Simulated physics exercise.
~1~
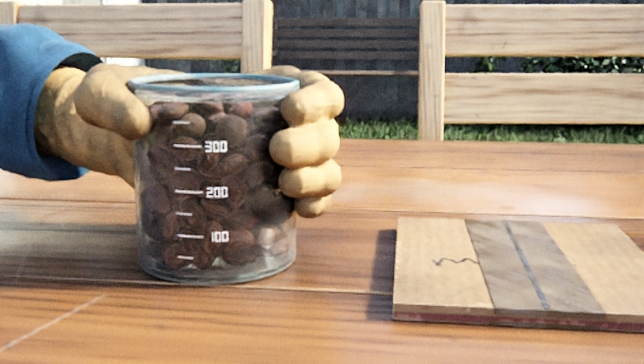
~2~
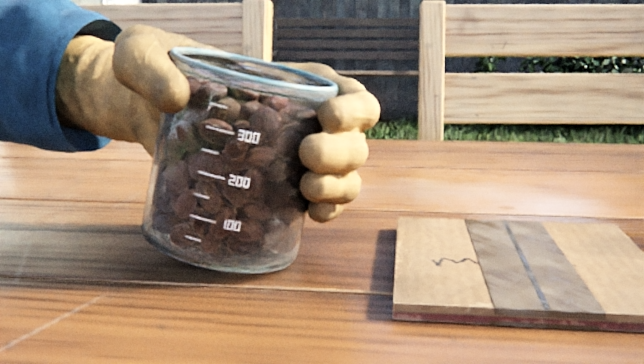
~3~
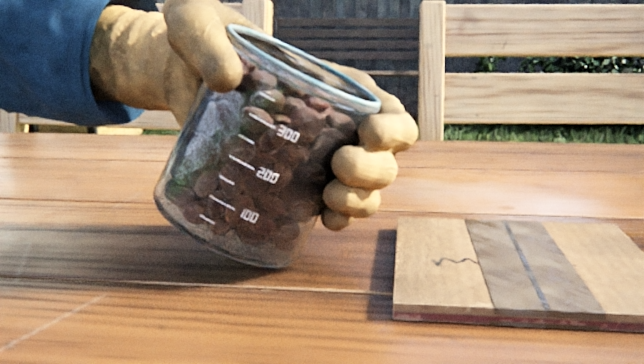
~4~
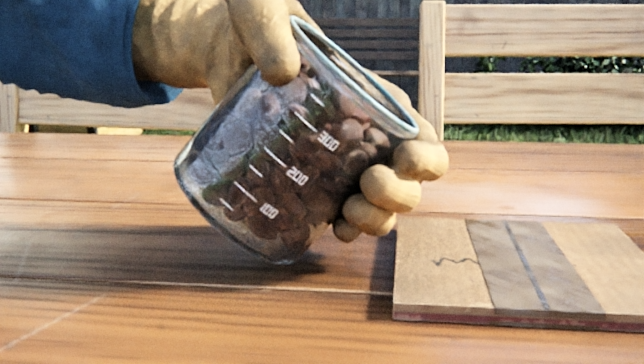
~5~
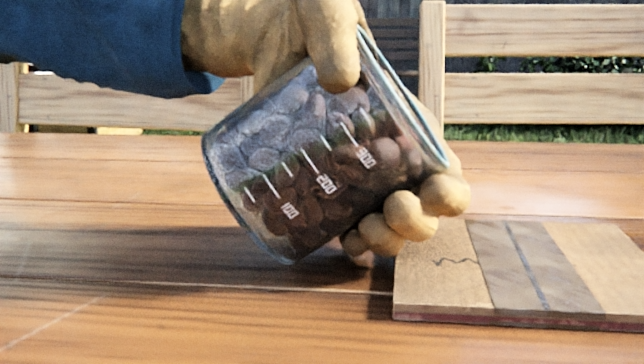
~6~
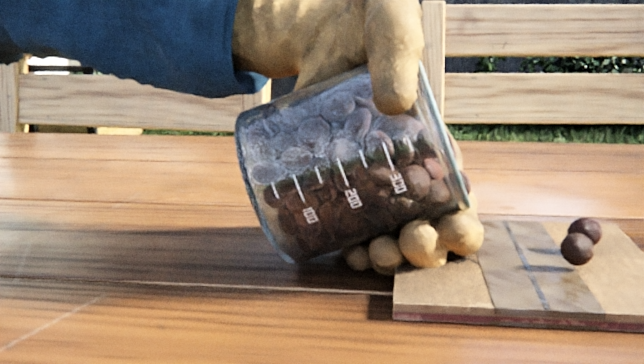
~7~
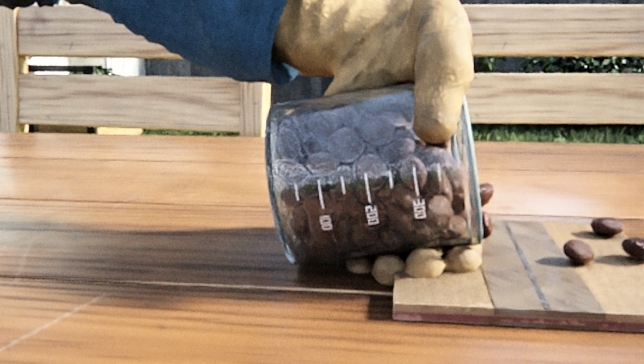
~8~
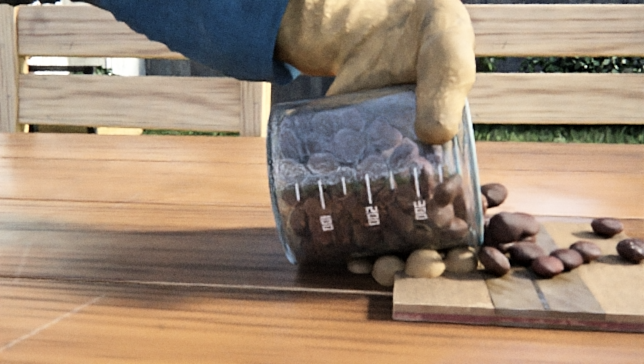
On an outdoor wooden table, a gloved hand tips a clear beaker rightward onto its side, spilling some brown pieces onto a flat board.
